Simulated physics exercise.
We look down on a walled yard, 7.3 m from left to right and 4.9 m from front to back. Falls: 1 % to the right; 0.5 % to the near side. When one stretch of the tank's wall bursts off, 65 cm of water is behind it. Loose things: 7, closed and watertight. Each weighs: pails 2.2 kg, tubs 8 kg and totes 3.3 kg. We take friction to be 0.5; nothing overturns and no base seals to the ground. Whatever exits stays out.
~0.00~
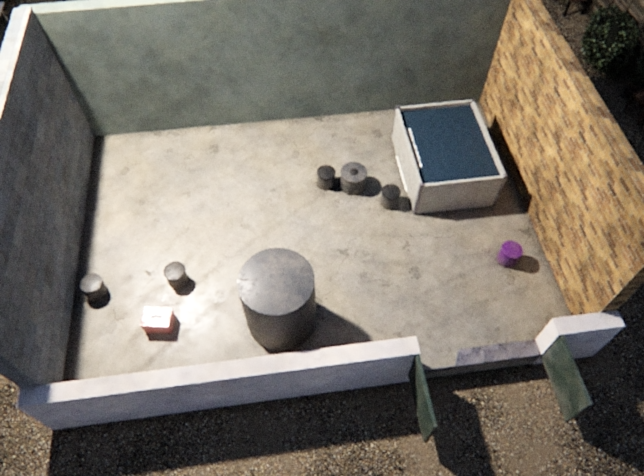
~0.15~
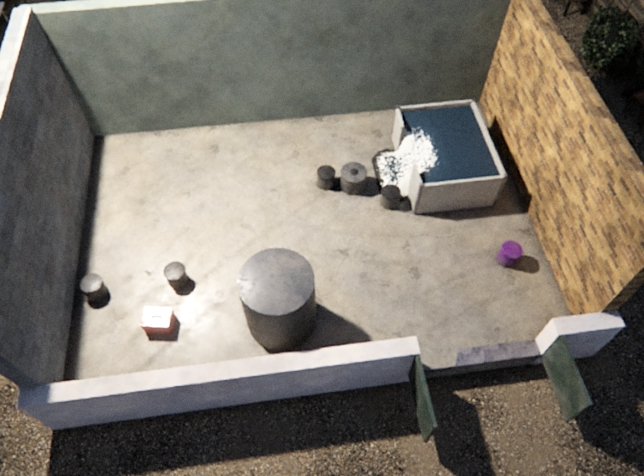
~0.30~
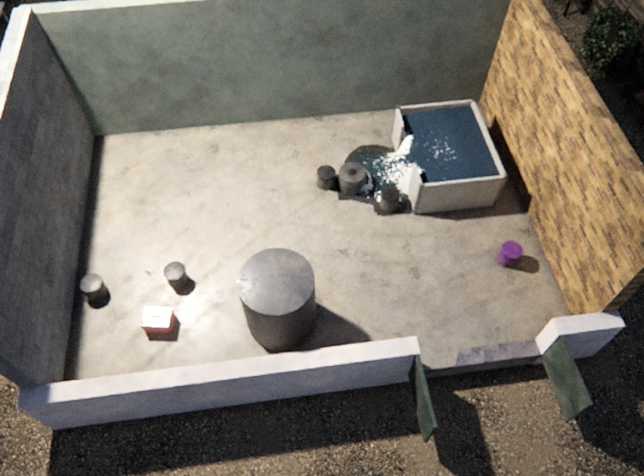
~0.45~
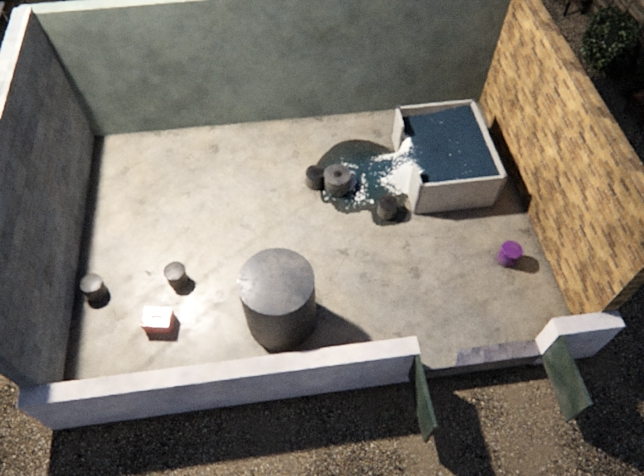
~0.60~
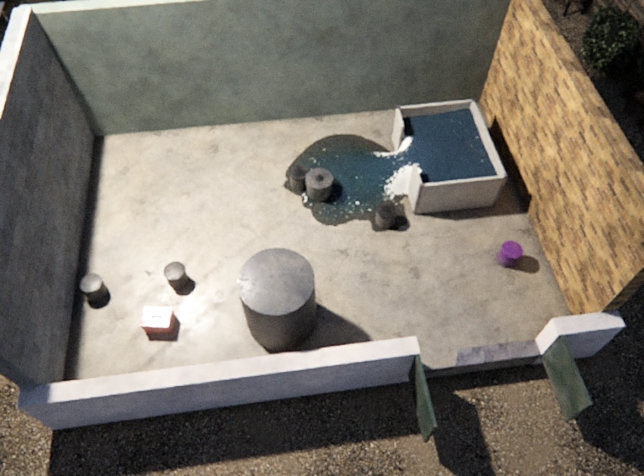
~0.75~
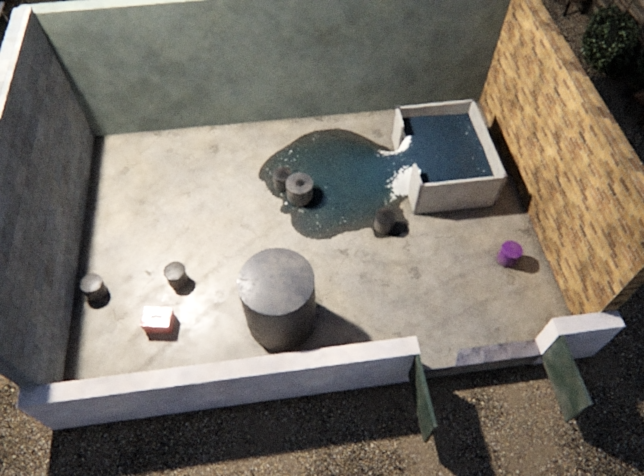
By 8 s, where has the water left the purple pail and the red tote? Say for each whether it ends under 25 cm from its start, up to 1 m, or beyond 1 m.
Purple pail: Under 25 cm; red tote: Beyond 1 m.
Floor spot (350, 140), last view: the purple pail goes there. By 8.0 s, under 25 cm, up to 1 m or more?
By that time it is swept a long way.
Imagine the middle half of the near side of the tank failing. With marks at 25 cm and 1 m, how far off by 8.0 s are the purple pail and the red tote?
Under that change the purple pail would be borne far and the red tote would sit tight.
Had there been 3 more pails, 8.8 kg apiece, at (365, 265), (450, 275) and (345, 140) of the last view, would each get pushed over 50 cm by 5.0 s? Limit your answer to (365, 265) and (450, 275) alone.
As asked, in order: Shy of the mark; shy of the mark.
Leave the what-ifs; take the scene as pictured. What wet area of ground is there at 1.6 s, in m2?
Around 16 m2 of it.
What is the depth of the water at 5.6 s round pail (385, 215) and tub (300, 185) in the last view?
First roughly 1 cm, second roughly 8 cm.
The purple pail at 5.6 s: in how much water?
Near 0 cm deep.
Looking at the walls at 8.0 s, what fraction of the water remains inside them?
100 %.
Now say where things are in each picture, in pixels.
In the first frame, the purple pail at (512, 249), on the bottom; the red tote at (156, 317), on the bottom; 2.3 m2 under water; 0 of 7 have shifted.
In the second frame, the purple pail at (512, 249), on the bottom; the red tote at (156, 317), on the bottom; water covers 2.8 m2; 0 of 7 have shifted.
In the third frame, the purple pail at (512, 249) rests on the ground; the red tote at (156, 317), on the bottom; 3.4 m2 under water; 0 of 7 have shifted.
In the fourth frame, the purple pail at (512, 249), on the bottom; the red tote at (156, 317) rests on the ground; water covers 4.1 m2; 3 of 7 have shifted.
In the fifth frame, the purple pail at (512, 249) rests on the ground; the red tote at (156, 317) rests on the ground; 5.1 m2 under water; 3 of 7 have shifted.
In the sixth frame, the purple pail at (512, 249) rests on the ground; the red tote at (156, 317) rests on the ground; water covers 6.4 m2; 3 of 7 have shifted.
After 1.6 s the purple pail is near (512, 249), 0.0 m from its start, aground; the red tote is near (156, 317), 0.0 m from its start, aground; 0 of 7 are out; 0 afloat.
After 3.6 s the purple pail is near (512, 249), 0.0 m from its start, aground; the red tote is near (86, 374), 1.1 m from its start, afloat; 0 of 7 are out; 4 afloat.
After 5.6 s the purple pail is near (512, 249), 0.0 m from its start, aground; the red tote is near (231, 355), 1.3 m from its start, afloat; 0 of 7 are out; 5 afloat.
After 8.0 s the purple pail is near (512, 249), 0.0 m from its start, aground; the red tote is near (252, 352), 1.5 m from its start, afloat; 0 of 7 are out; 5 afloat.
